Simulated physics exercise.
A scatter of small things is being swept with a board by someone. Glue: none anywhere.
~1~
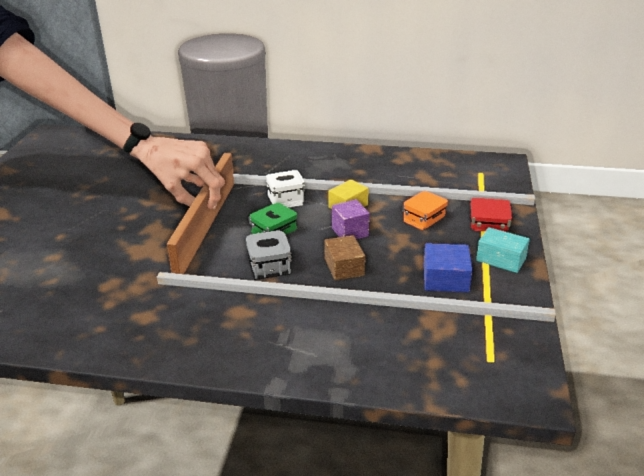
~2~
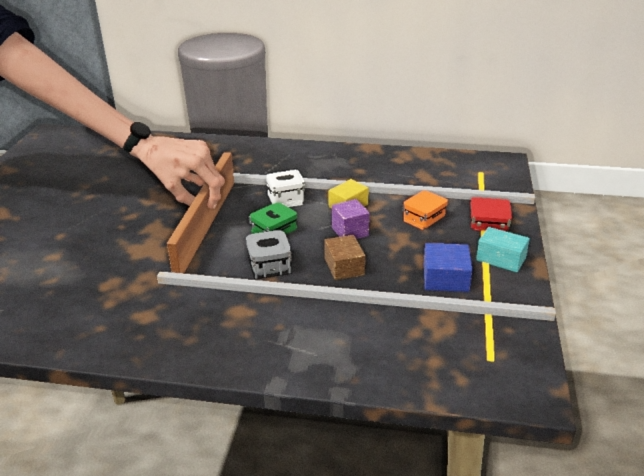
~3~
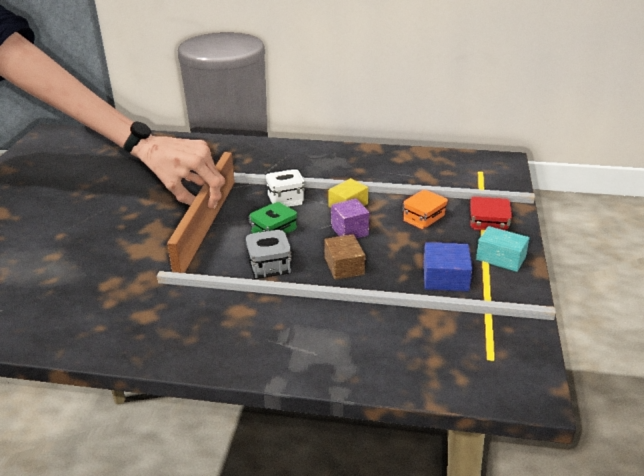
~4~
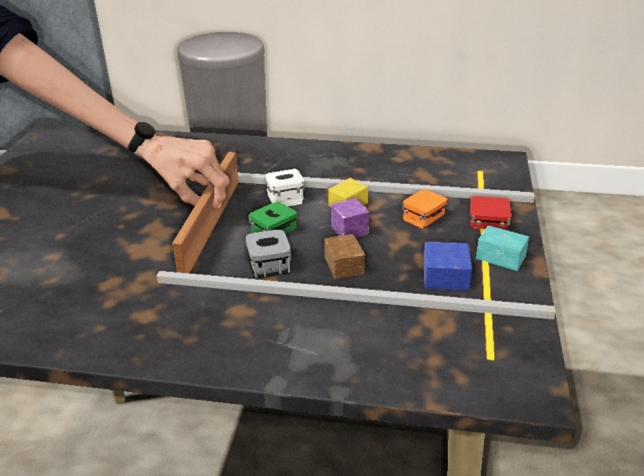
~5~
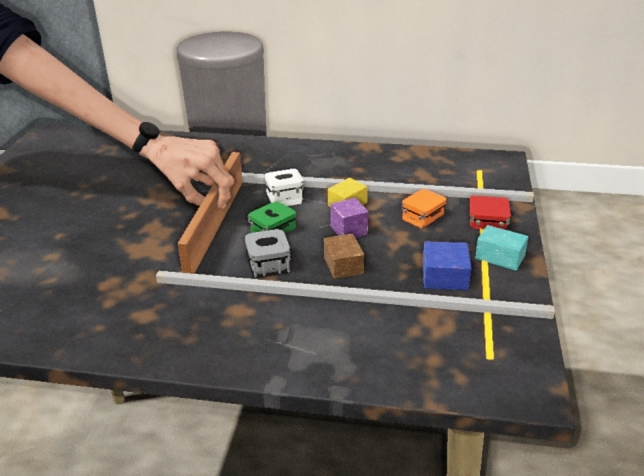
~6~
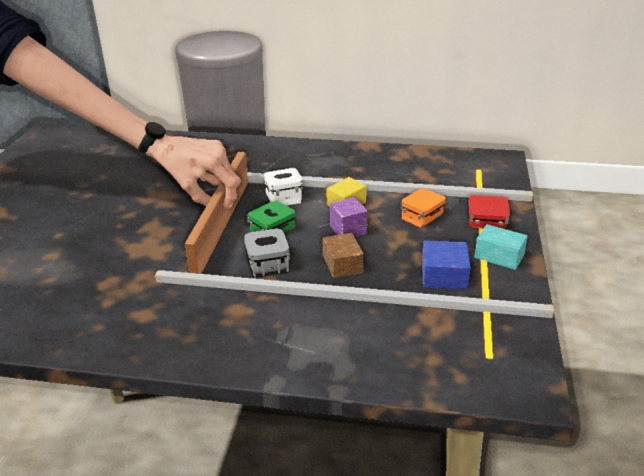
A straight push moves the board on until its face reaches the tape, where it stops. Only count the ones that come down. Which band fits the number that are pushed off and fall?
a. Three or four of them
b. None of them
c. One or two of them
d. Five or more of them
The answer is a.
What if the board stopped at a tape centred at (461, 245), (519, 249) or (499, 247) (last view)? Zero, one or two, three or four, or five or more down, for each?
Counts for the three spots in order: Either one or two; five or more; more than four.
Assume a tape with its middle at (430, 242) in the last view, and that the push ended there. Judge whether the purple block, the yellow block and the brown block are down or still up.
Purple block stays put, yellow block stays put, brown block stays put.
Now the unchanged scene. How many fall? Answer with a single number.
Total count: 4.
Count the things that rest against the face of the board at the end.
My count gives 3.
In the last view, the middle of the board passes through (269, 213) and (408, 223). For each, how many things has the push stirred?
Counts: 3 / 9.
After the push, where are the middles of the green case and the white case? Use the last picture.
The green case ends at (499, 233) and the white case at (499, 205).
A little later, none off yet; turquoise block at rest near (501, 247); red case at rest near (488, 213); blue block at rest near (445, 265).
Next, none off yet; turquoise block at rest near (501, 247); red case at rest near (489, 213); blue block shifted a little near (461, 266).
Later still, none off yet; turquoise block shifted a little near (527, 250); red case tilted well over near (557, 239); blue block shifted well along near (540, 276).
When it is over, the number that fall off is three or four; down, orange case, blue block, red case and turquoise block.
